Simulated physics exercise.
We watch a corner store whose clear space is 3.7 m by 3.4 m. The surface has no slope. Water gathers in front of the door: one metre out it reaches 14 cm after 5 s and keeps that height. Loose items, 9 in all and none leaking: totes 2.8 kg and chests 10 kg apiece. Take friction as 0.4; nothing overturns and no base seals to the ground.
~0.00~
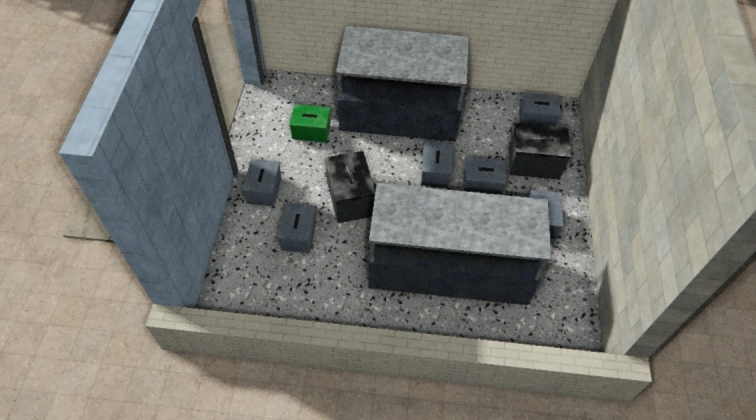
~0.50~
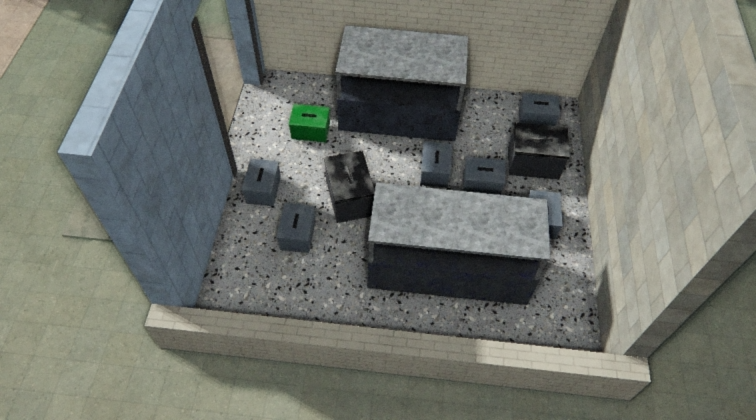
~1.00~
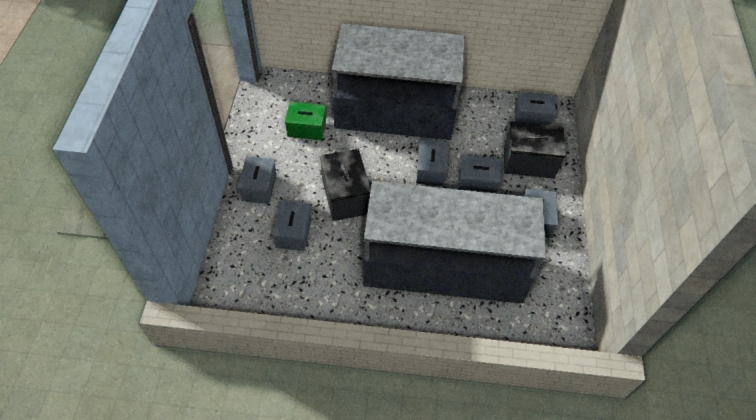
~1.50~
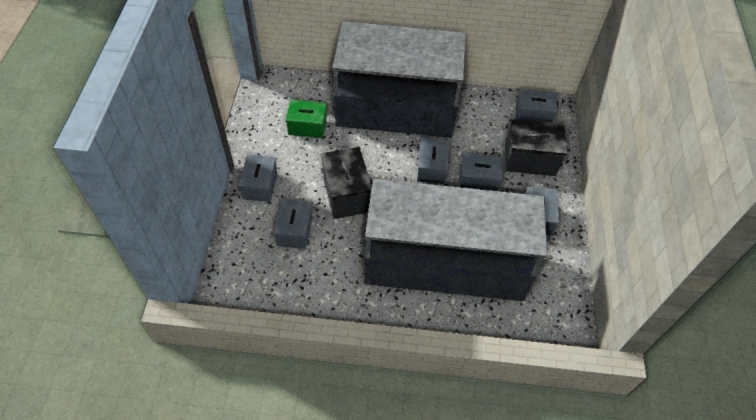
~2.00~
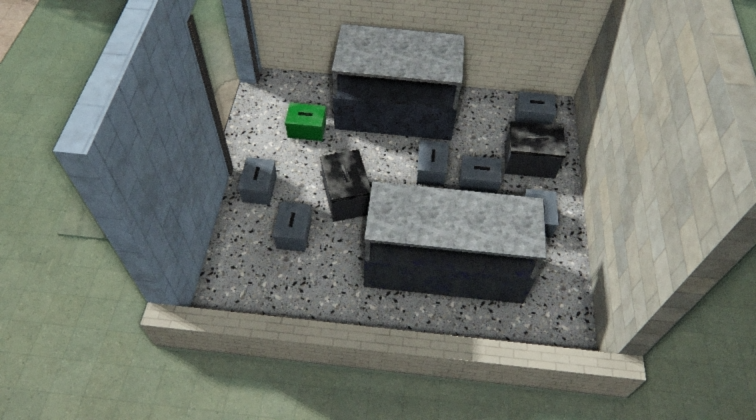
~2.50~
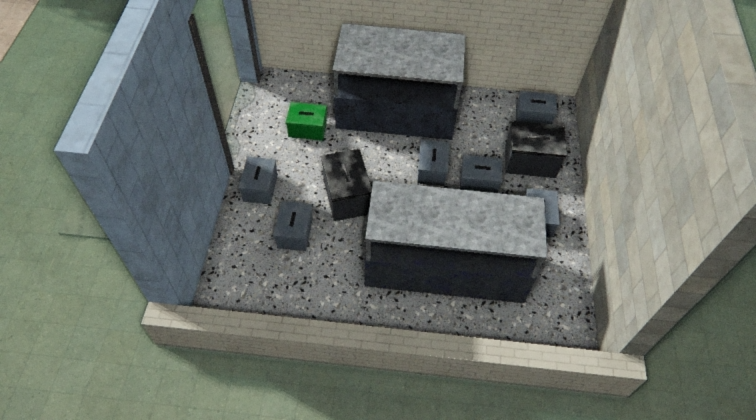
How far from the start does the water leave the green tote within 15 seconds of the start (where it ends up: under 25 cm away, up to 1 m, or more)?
Green tote travels far.
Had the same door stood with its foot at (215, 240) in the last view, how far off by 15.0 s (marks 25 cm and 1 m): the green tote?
Then the green tote moves a short way.
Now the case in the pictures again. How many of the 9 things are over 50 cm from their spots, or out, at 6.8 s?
I count 1.
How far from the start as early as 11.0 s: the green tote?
Roughly 300 cm by then.
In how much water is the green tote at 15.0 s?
About 9 cm.
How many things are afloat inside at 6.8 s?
2 of them.
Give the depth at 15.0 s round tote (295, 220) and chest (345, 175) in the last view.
Roughly 5 and 10 cm.
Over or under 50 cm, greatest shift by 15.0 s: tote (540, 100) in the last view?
Answer: Less.
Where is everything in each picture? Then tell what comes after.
The first picture shows the green tote at (310, 116), on the bottom; water covers 0.0 m2; 0 of 9 have shifted.
The second picture shows the green tote at (309, 116), on the bottom; 0.0 m2 under water; 0 of 9 have shifted.
The third picture shows the green tote at (305, 114) rests on the ground; 0.0 m2 under water; 0 of 9 have shifted.
The fourth picture shows the green tote at (306, 112), on the bottom; water covers 0.0 m2; 0 of 9 have shifted.
The fifth picture shows the green tote at (305, 115), on the bottom; water covers 0.0 m2; 0 of 9 have shifted.
The sixth picture shows the green tote at (306, 114) rests on the ground; water covers 0.0 m2; 0 of 9 have shifted.
After 3.5 s the green tote is near (313, 115), 0.1 m from its start, aground; 0 afloat.
After 6.8 s the green tote is near (435, 174), 1.6 m from its start, afloat; 2 afloat.
After 11.0 s the green tote is near (550, 310), 3.2 m from its start, afloat; 9 afloat.
After 15.0 s the green tote is near (424, 301), 2.5 m from its start, afloat; 9 afloat.
